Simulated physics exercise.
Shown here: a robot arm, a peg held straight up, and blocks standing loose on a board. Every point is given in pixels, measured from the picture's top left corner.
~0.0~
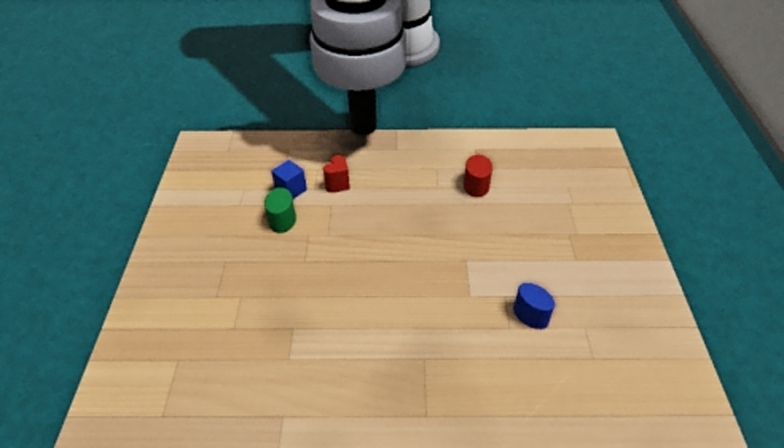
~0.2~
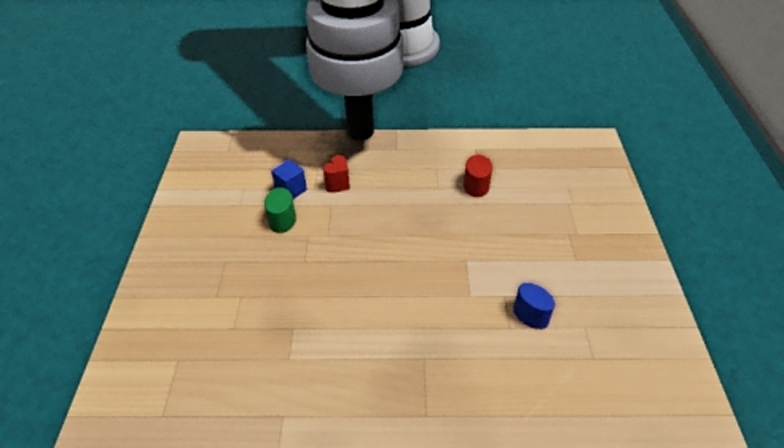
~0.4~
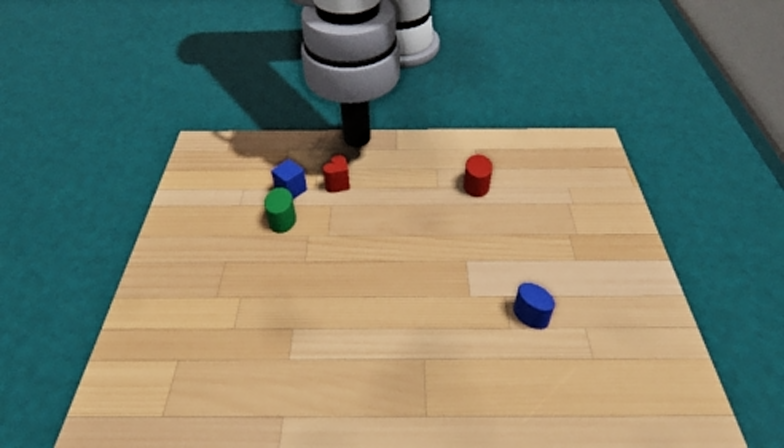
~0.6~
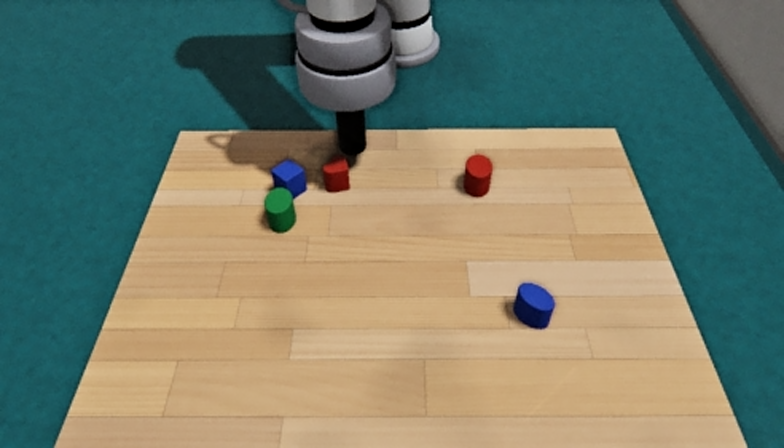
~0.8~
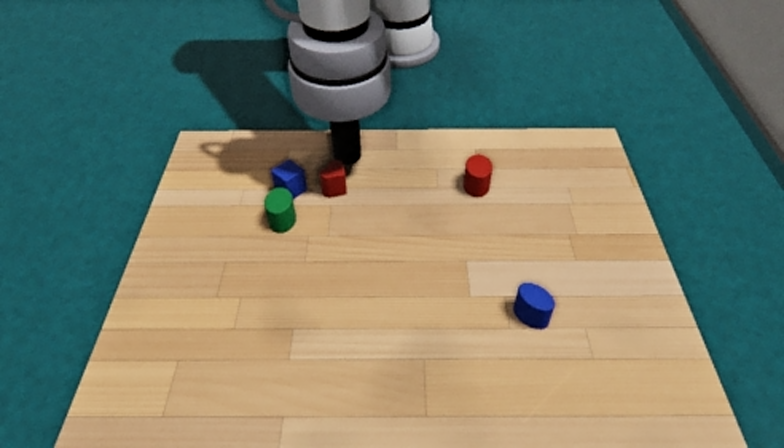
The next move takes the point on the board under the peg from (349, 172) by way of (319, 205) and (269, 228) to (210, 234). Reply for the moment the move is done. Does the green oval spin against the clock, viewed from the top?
In short: Yes.
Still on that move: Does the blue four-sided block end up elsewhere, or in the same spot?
My prediction: It remains in place.
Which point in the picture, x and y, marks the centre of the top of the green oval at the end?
In the picture, that point is around (180, 232).
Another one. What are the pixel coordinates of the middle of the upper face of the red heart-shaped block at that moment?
I'd expect the centre of its top face to be at (299, 216).
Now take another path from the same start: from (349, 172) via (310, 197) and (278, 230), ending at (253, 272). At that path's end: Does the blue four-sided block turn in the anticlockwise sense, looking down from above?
Answer: No.
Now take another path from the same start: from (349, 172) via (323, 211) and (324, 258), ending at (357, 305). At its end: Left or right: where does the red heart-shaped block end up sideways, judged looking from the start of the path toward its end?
It goes toward the right-hand side.
What follows on the original path. One third of the way, peg (316, 190); red heart-shaped block (309, 205), turned 40° anticlockwise.
Two thirds of the way, peg (265, 213); green oval (233, 216); red heart-shaped block (299, 216), turned 110° anticlockwise.
At the end, peg (205, 219); green oval (180, 232), turned 70° anticlockwise; blue four-sided block not moved; red heart-shaped block (299, 216), turned 110° anticlockwise.
